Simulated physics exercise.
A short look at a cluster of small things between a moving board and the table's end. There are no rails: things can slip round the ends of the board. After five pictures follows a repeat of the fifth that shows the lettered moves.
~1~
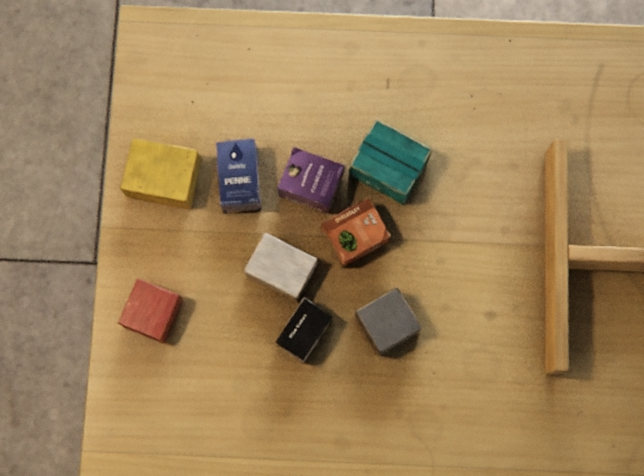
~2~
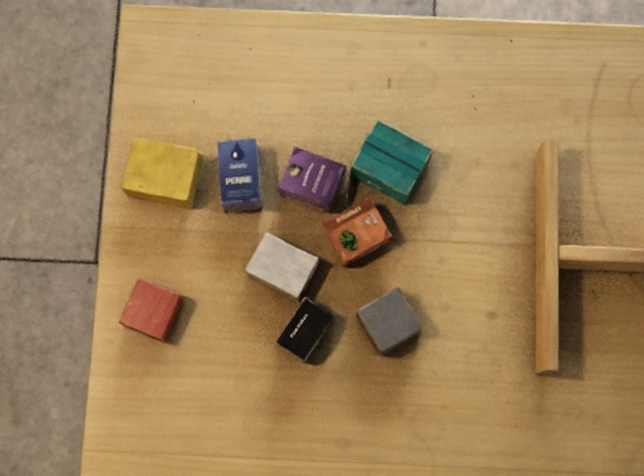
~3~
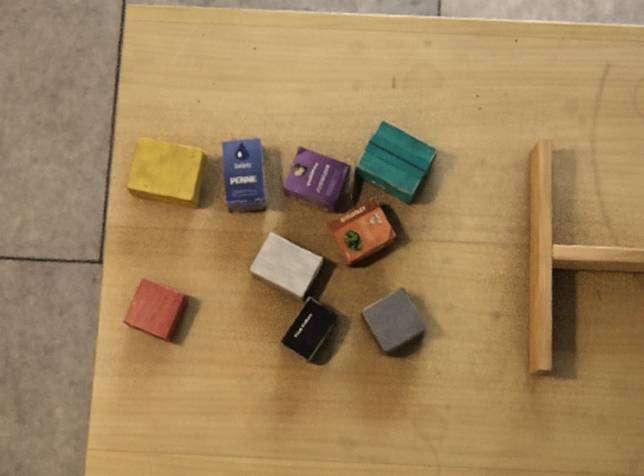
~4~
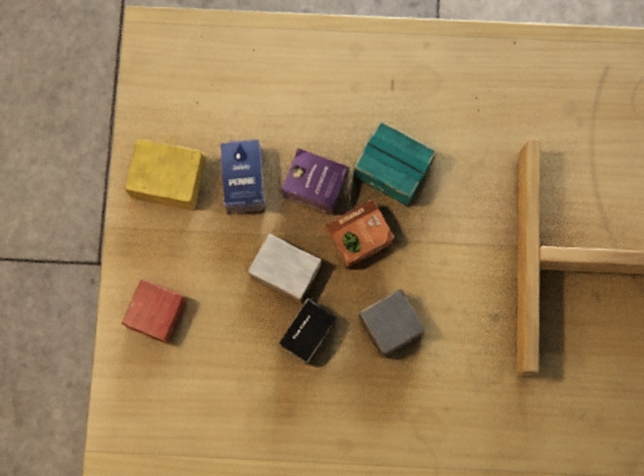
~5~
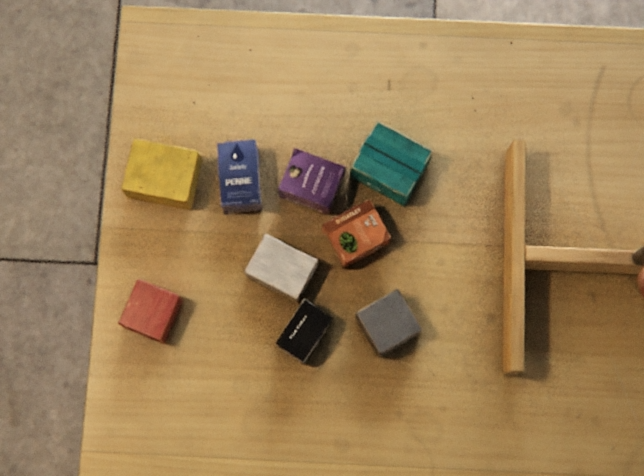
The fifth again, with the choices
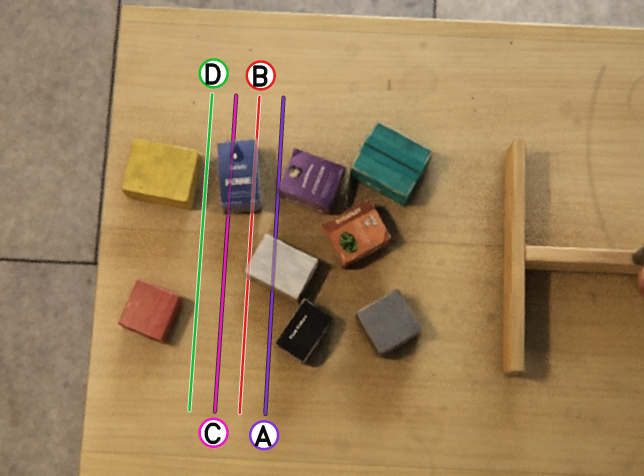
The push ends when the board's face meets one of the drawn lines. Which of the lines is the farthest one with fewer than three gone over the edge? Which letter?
D.
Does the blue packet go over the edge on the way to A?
No.
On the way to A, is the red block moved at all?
By then, no.
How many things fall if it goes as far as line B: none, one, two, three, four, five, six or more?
One.
On the marked copy, A at (275, 251); B at (250, 250); C at (226, 249); D at (201, 247).
Taking D. A third of the way, board (405, 247); turquoise box (364, 170); grey block (361, 316).
Two thirds of the way, board (291, 242); yellow block (95, 175); blue packet (149, 169).
When it is over, board (202, 238); blue packet over the edge; yellow block over the edge; two fallen.
As for the rest, A is within the limit but short; B is within the limit but short; C is within the limit but short.
